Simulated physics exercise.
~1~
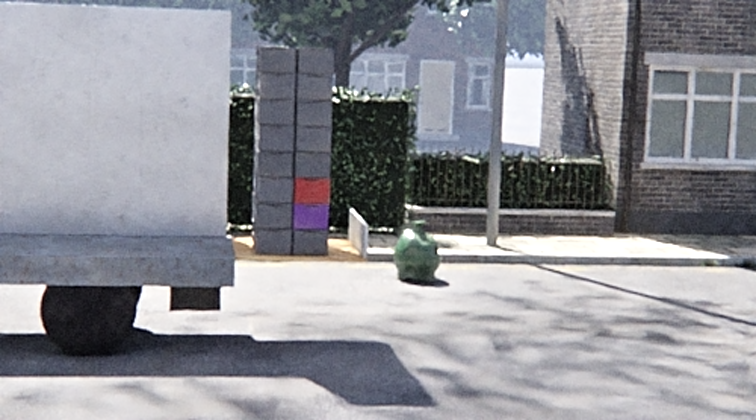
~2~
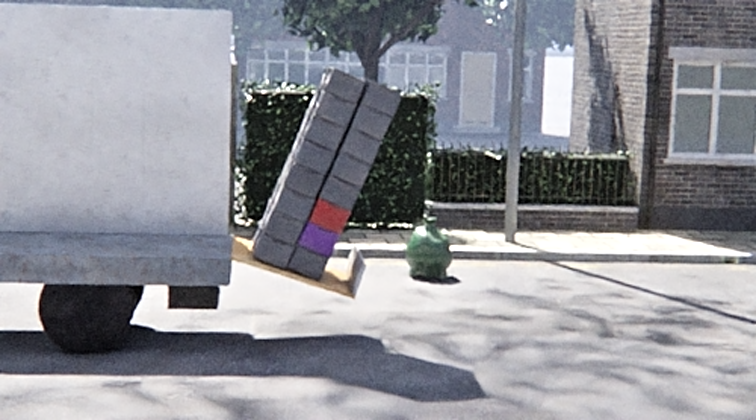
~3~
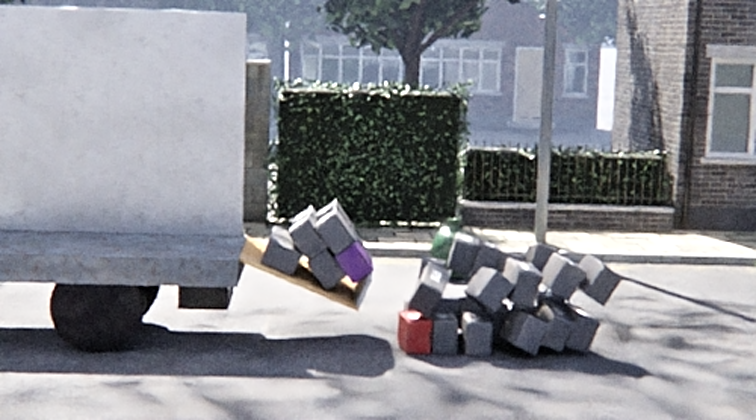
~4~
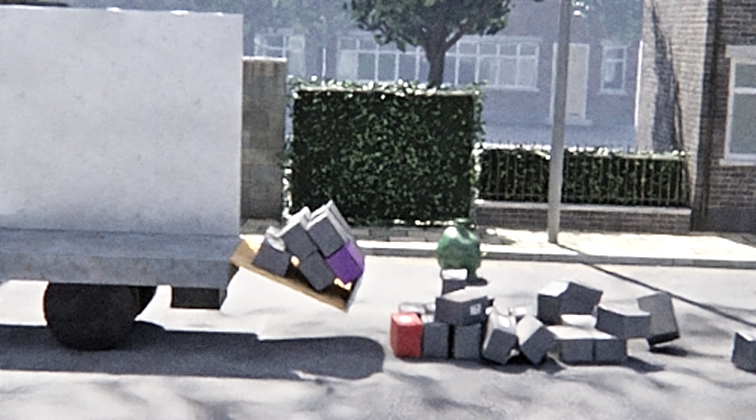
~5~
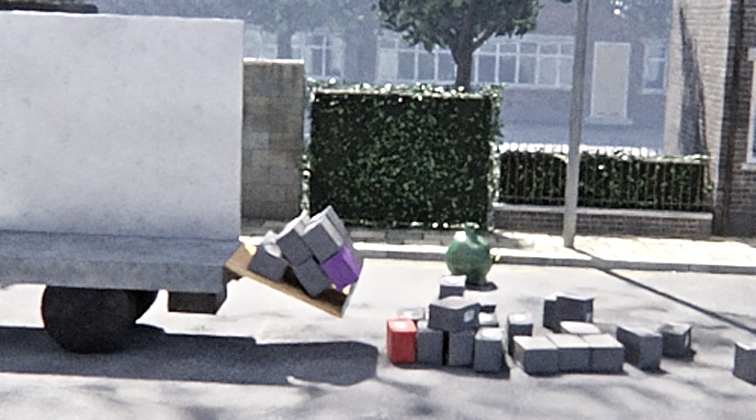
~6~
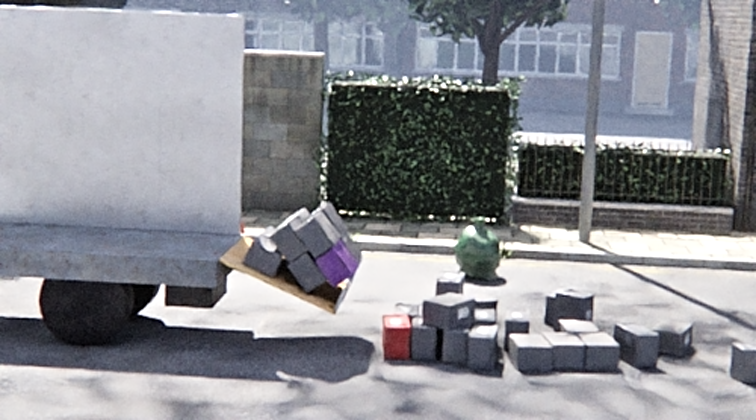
A tall double stack of grey totes, with one red and one purple low down, stands on the tail lift of a pale lorry at the left, seen from the side across a sunlit street. Behind are a clipped hedge, a lamp post, brick houses and a rounded green object near the kerb. The platform tilts down to the right and the stack leans over with it. Most of the totes topple onto the road, scattering rightward, while the view drifts slightly sideways. At the end the red one lies on its side below the lift, and the purple rests tilted among a few greys still aboard.
